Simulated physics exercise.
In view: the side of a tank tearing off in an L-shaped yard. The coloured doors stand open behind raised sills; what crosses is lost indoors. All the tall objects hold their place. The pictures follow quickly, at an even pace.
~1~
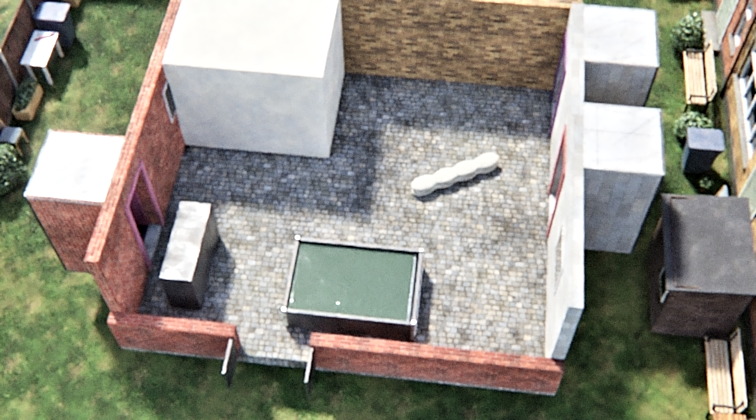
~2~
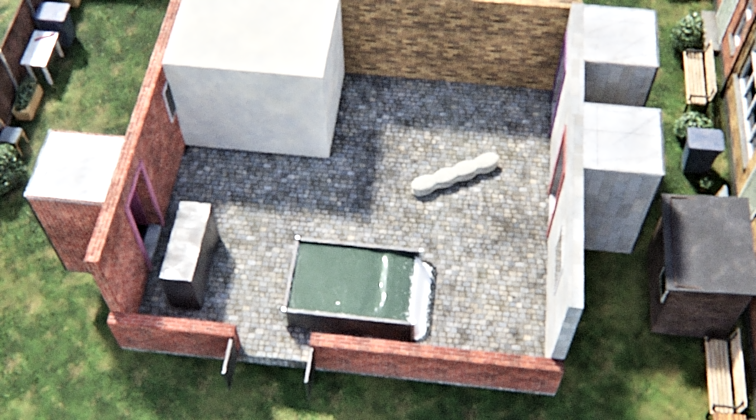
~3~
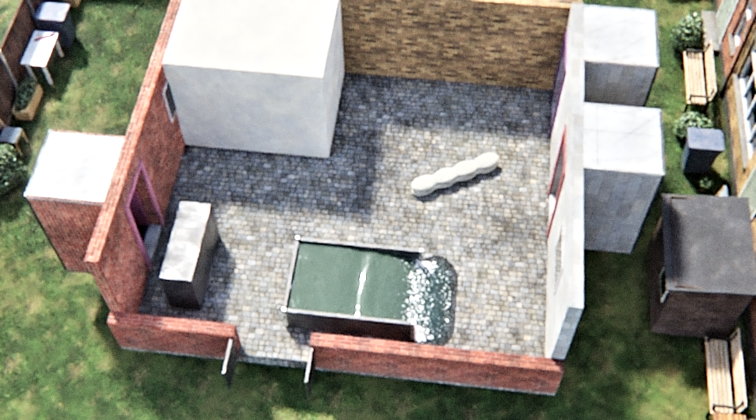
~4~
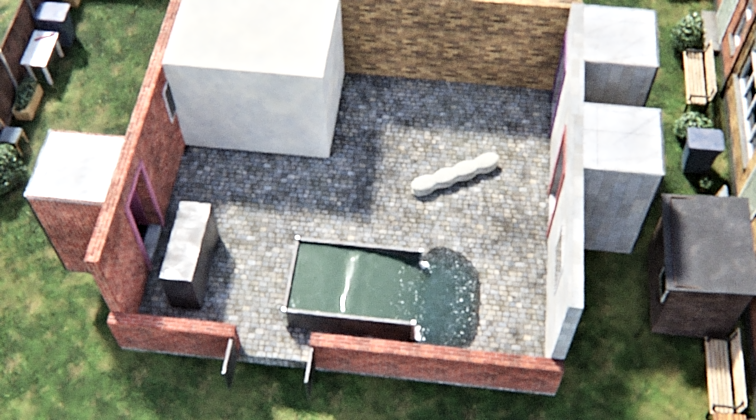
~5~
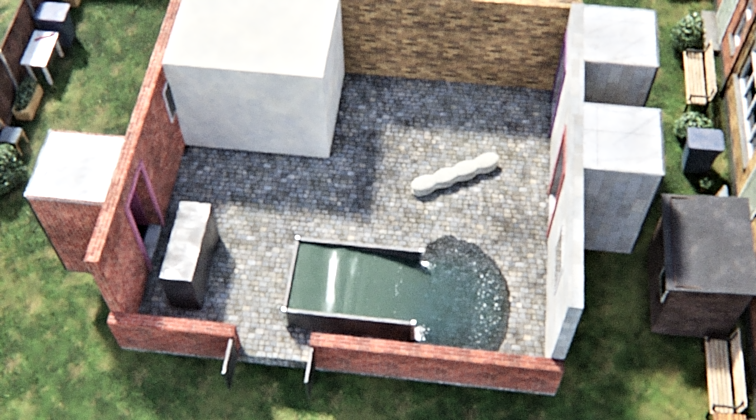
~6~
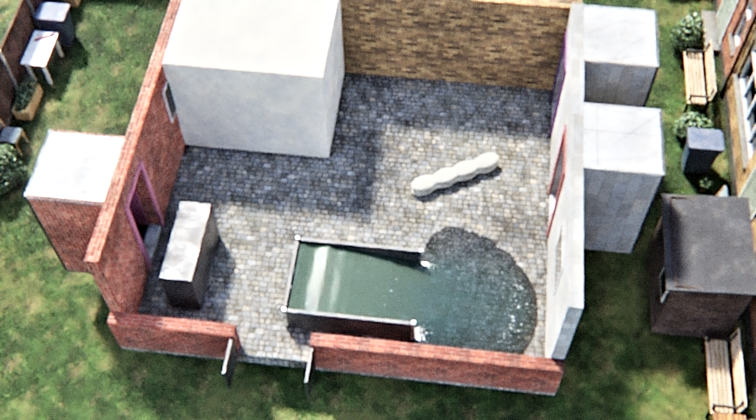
At first, a dark open tank of still green water sits on the grey cobbled floor of a brick-walled yard, near a pale wavy block. Then its right side opens and water pours out in a foaming burst, spreading rightward across the cobbles into a wide, dark, rounded pool near the right wall.
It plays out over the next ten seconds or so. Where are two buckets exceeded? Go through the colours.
In the end: The red door stays under that; the pink door stays under that; the purple door takes more than that.
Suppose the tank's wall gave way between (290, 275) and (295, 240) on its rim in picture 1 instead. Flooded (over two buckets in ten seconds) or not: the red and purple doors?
Red door takes less; purple door holds.
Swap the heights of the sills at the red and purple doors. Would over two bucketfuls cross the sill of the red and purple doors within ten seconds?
One by one: Red door takes more; purple door is under.
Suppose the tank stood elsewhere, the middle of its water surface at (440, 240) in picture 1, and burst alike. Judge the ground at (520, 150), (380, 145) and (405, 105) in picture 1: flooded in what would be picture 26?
One after the other: Covered, no water, not flooded.
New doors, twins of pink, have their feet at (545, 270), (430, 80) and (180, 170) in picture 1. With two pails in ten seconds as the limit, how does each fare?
As listed: Takes more, lets less in, lets less in.
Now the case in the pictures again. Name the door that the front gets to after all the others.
The door marked pink.
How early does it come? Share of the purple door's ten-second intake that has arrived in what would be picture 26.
Close to 0 %.
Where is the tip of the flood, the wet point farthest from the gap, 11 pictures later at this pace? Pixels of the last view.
I would point to (548, 169).
A moment on, water covers 20 % of the floor; the red door not reached, the pink door not reached, the purple door not reached.
Next, water covers 20 % of the floor; the red door wet at the sill, nothing in, the pink door not reached, the purple door not reached.
Then, water covers 30 % of the floor; the red door wet at the sill, nothing in, the pink door not reached, the purple door wet at the sill, nothing in.
Later, water covers 60 % of the floor; the red door wet at the sill, nothing in, the pink door not reached, the purple door under two buckets in.
In the end, water covers 85 % of the floor; the red door wet at the sill, nothing in, the pink door wet at the sill, nothing in, the purple door over two buckets in.
